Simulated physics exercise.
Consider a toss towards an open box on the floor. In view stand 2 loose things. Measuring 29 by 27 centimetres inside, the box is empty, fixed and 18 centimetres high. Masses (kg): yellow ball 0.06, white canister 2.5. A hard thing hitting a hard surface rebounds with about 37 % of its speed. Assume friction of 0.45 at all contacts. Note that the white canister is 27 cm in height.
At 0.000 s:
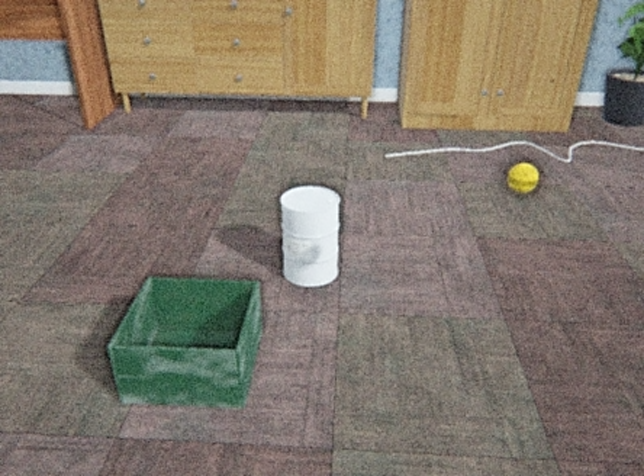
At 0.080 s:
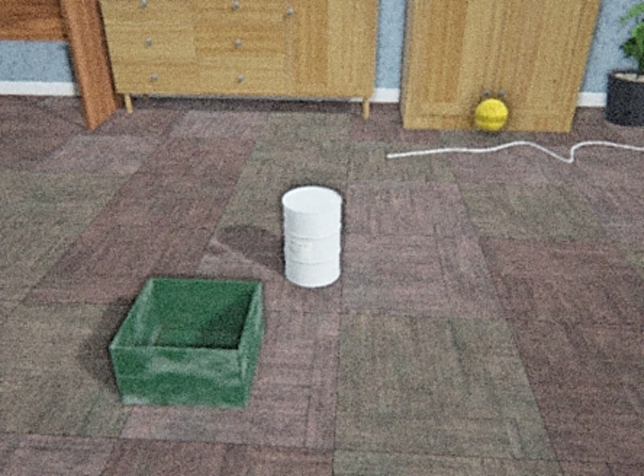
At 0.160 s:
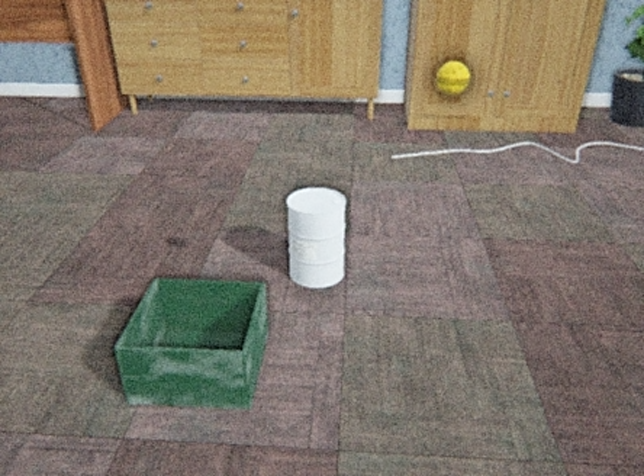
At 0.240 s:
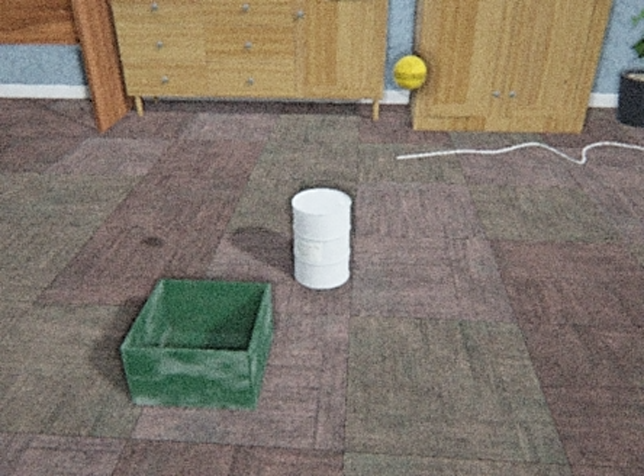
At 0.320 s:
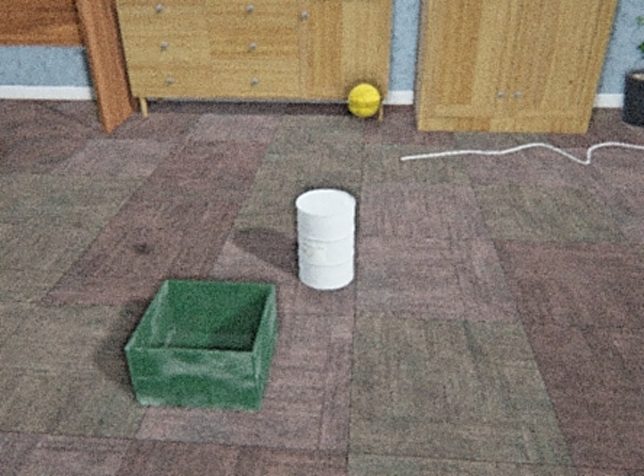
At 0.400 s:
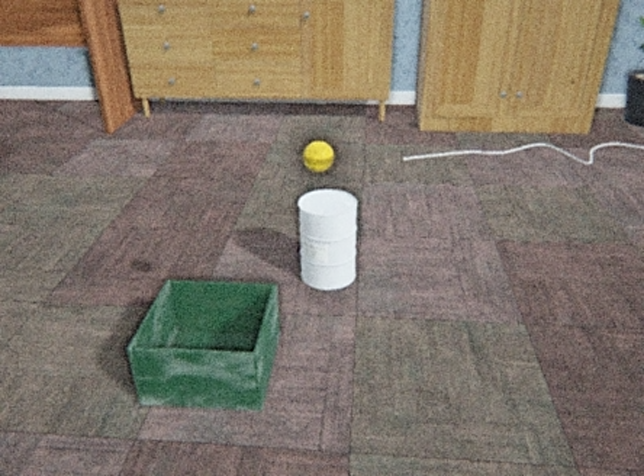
A green open box and white canister stay put as a yellow ball arcs leftward.
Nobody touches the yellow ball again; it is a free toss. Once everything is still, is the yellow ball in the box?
I'd say it is contained.
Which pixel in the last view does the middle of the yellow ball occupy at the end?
Close to (210, 381).
After 0.50 s, 18 cm to go; yellow ball near (268, 254).
After 0.70 s, ball inside the box; yellow ball near (194, 353).
After 0.80 s, ball inside the box; yellow ball near (161, 355).
After 1.10 s, ball inside the box; yellow ball near (189, 378).
At rest (2.6 s), ball inside the box; white canister in place, give or take 10 cm. Seen from the same camera at the end, yellow ball near (210, 382).
